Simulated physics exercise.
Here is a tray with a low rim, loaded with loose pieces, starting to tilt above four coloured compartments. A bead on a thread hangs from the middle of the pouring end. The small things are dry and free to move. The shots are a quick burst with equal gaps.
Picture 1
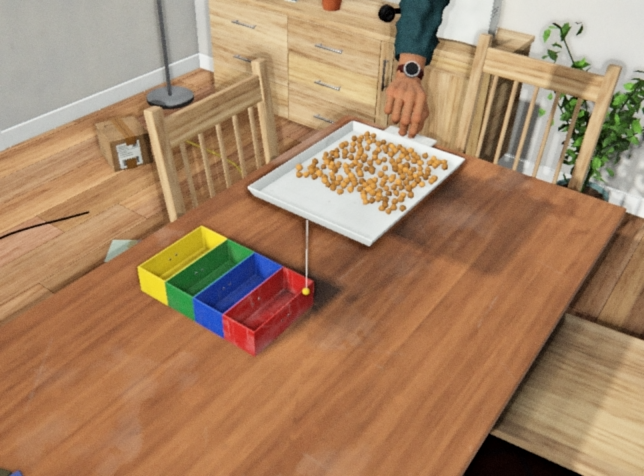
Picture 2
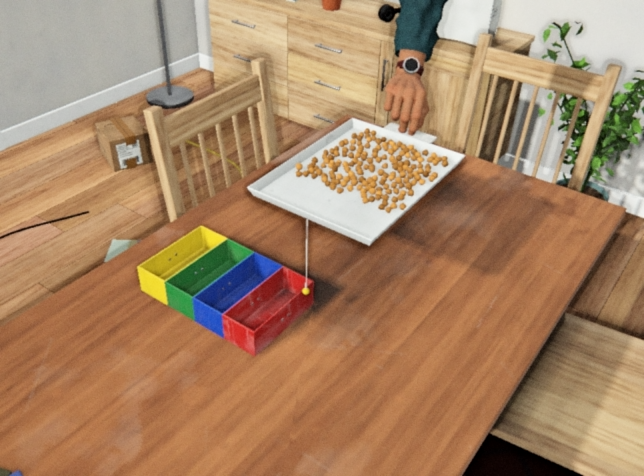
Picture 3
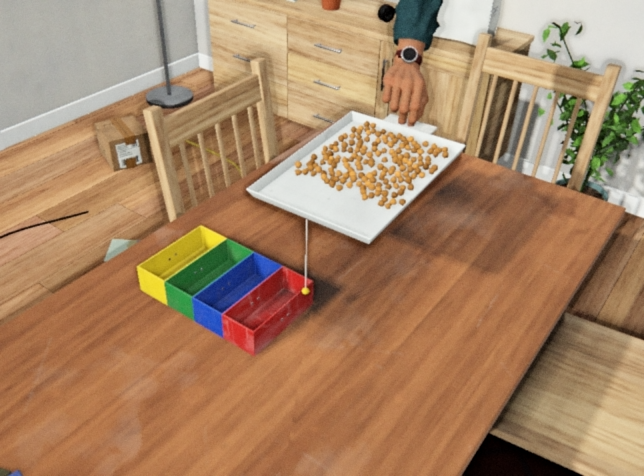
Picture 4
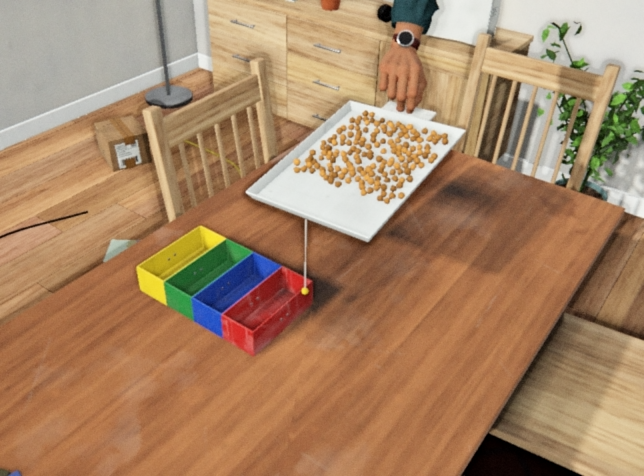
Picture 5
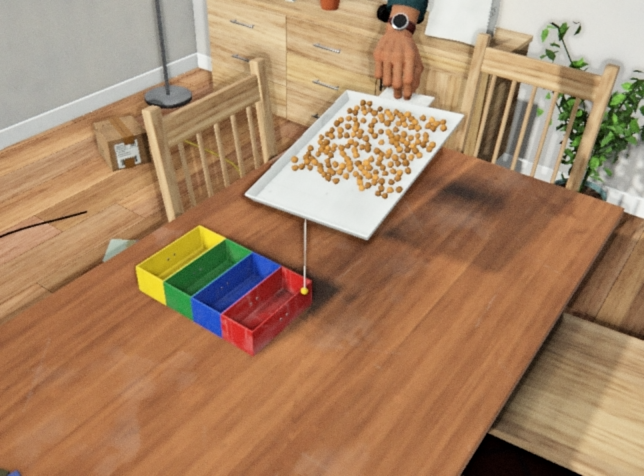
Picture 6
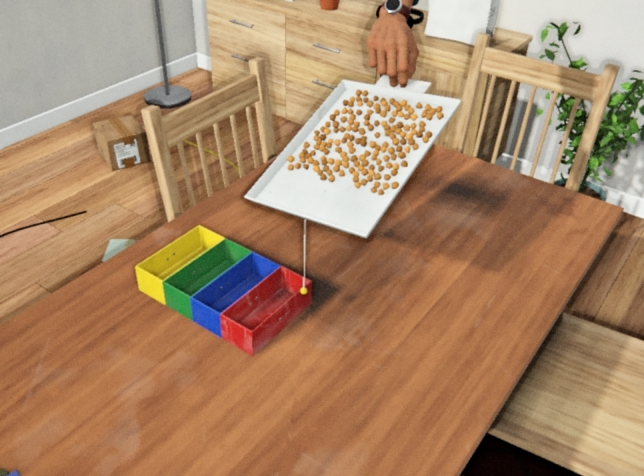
In this clip, a hand wearing a watch grips the far end of a white tray of roasted chickpeas and gradually raises it, tilting the tray toward four coloured compartments on a wooden table while the chickpeas stay bunched together.
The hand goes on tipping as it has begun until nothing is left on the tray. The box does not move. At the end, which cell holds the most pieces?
Fullest: The blue cell.
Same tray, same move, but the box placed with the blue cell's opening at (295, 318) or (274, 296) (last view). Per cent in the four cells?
About 90 and 90 per cent.
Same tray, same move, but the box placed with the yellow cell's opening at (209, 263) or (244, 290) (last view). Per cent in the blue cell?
First some 30, then 0 per cent.
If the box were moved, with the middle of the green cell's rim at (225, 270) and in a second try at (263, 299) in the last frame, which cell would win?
In turn: The blue cell; the yellow cell.
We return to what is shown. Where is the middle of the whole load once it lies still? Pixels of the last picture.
Near (232, 311).
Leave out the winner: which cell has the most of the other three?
Second comes the red one.
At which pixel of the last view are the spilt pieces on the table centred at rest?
Roughly at (237, 376).
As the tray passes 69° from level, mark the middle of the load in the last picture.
Around (252, 234).
Just after the last frame, tray tipped steeply; roughly a third on the tray; about a tenth in the blue cell; just a few in the red cell; just a few in the green cell; roughly half falling or outside the box.
A moment on, tray tipped past a quarter turn; roughly two thirds in the blue cell; roughly a quarter in the red cell; about a tenth in the green cell; just a few in the yellow cell; about a tenth falling or outside the box.
Further on, tray tipped past a quarter turn; roughly two thirds in the blue cell; roughly a quarter in the red cell; about a tenth in the green cell; just a few in the yellow cell; about a tenth falling or outside the box.
When it is over, tray tipped past a quarter turn; roughly two thirds in the blue cell; roughly a quarter in the red cell; about a tenth in the green cell; just a few in the yellow cell; about a tenth outside the box.
